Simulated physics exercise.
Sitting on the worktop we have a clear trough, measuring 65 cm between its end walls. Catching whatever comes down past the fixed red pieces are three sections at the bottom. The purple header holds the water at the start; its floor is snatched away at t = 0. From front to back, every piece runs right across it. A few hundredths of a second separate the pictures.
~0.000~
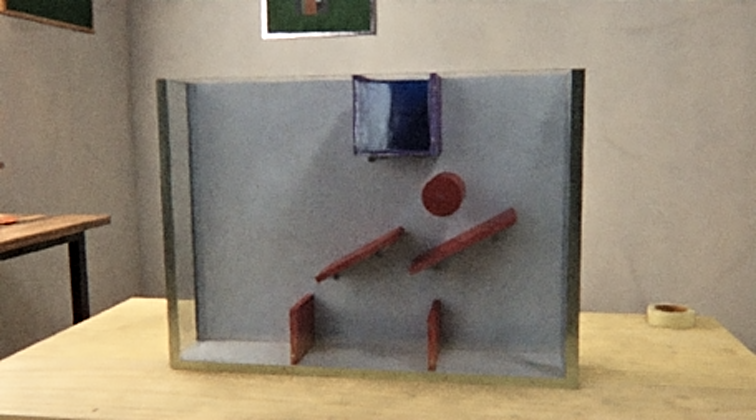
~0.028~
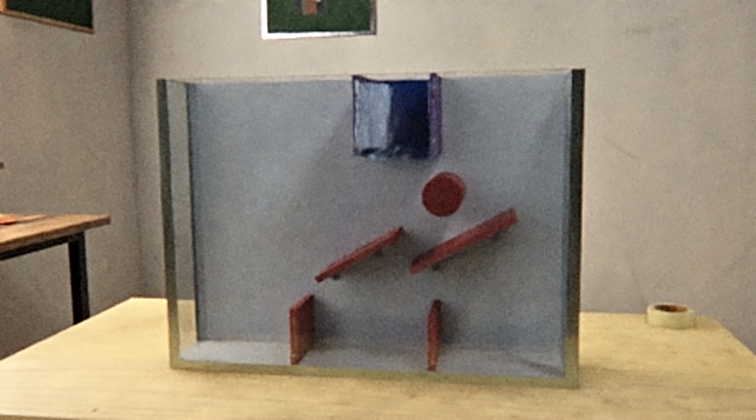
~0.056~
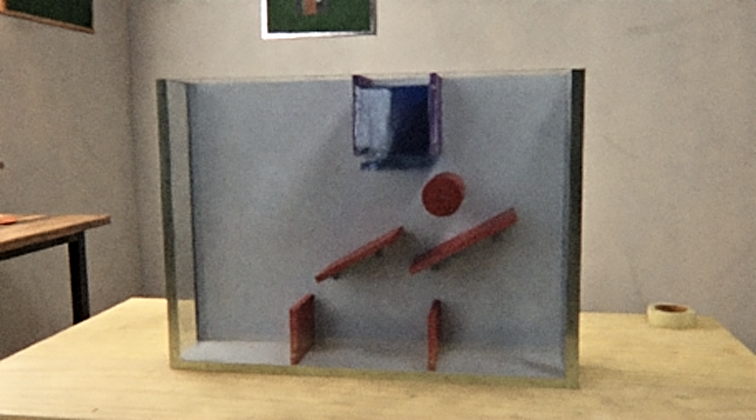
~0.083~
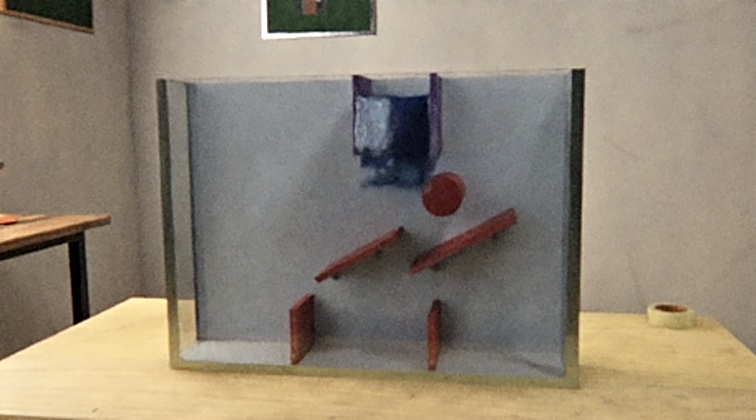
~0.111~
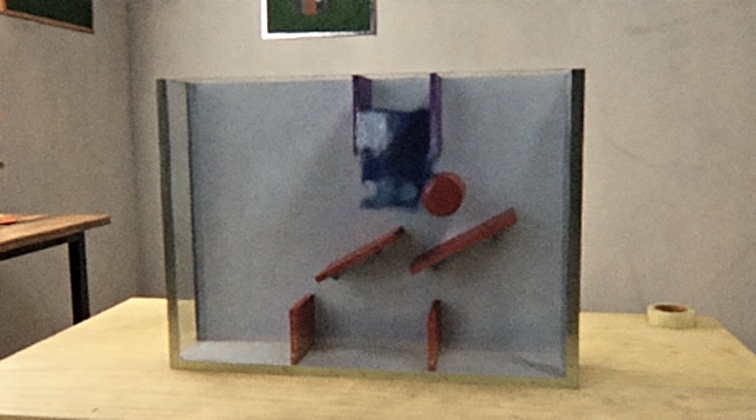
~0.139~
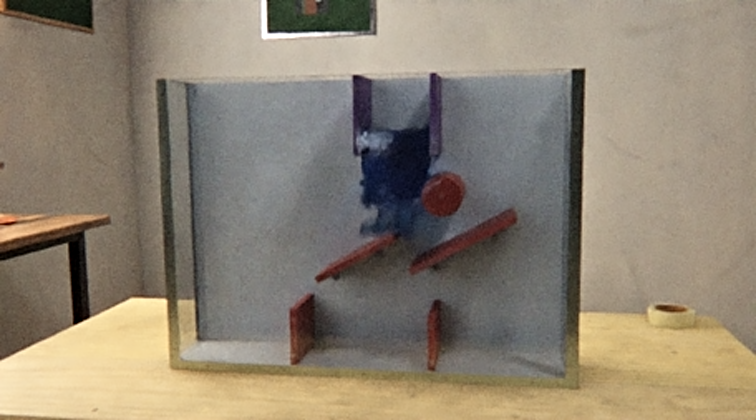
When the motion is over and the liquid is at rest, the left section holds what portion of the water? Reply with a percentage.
The left section holds roughly 40 per cent of the water.
Then, 0.25 s in, 19 per cent is down, the largest part in the middle section.
Then, 0.42 s in, 67 per cent is down, the largest part in the middle section.
Then, 0.81 s in, 94 per cent is down, the largest part in the middle section.
Finally, the split from left to right is 42, 44 and 12 per cent.
